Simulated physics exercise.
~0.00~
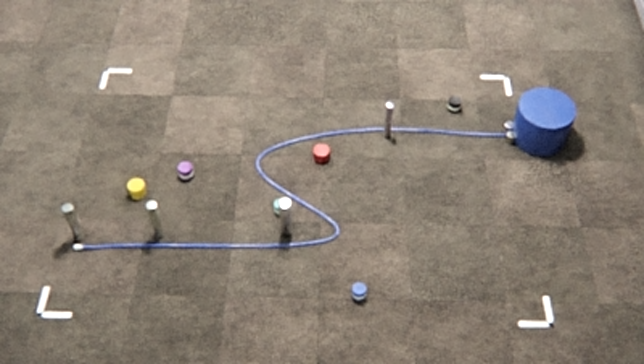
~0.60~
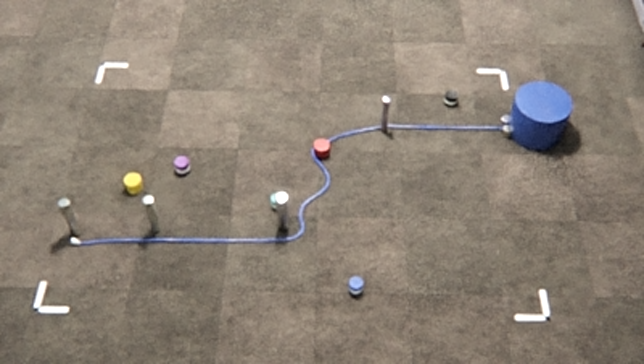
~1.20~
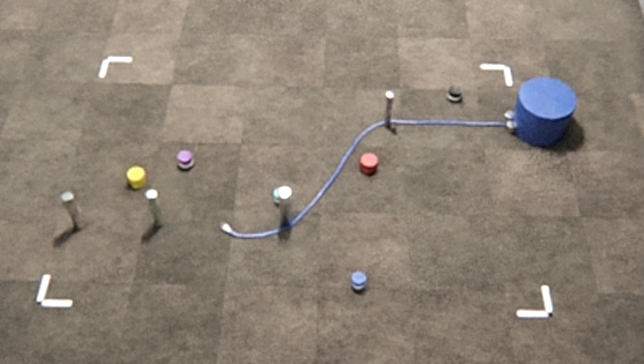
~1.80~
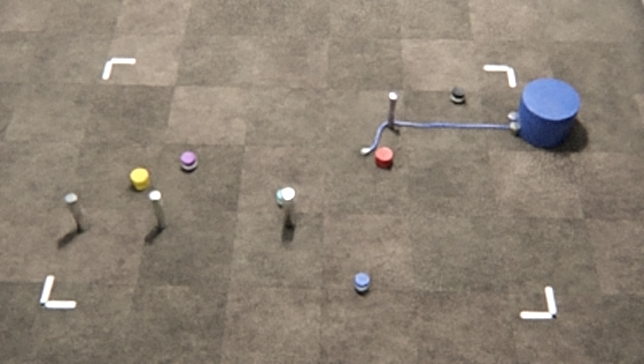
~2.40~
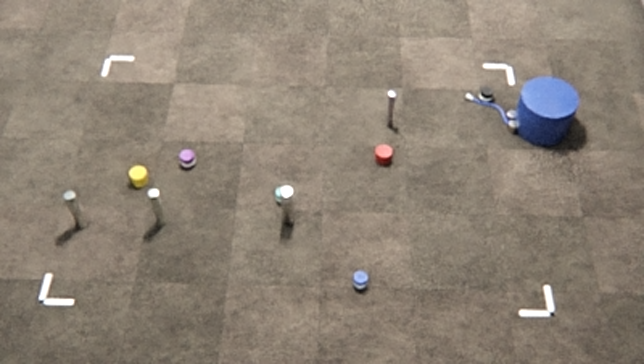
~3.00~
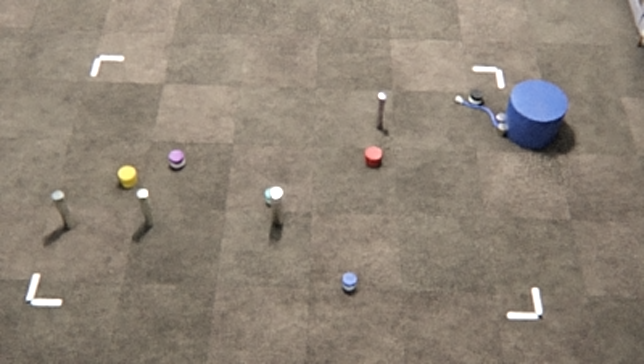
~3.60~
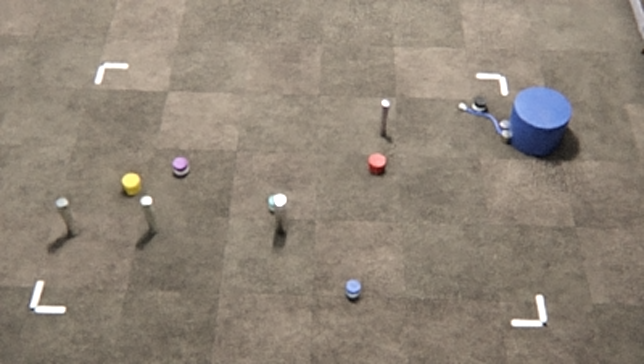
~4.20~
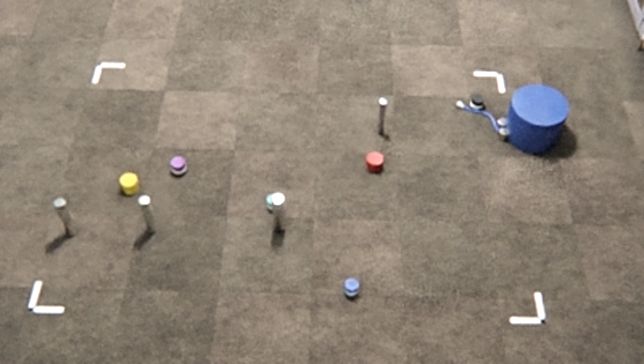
On a brown carpeted floor marked with white corners, a blue drum at the right drew in its long blue cord past steel posts, dragging the red tub rightward and then nudging the black canister, until only a short piece stuck out beside it.
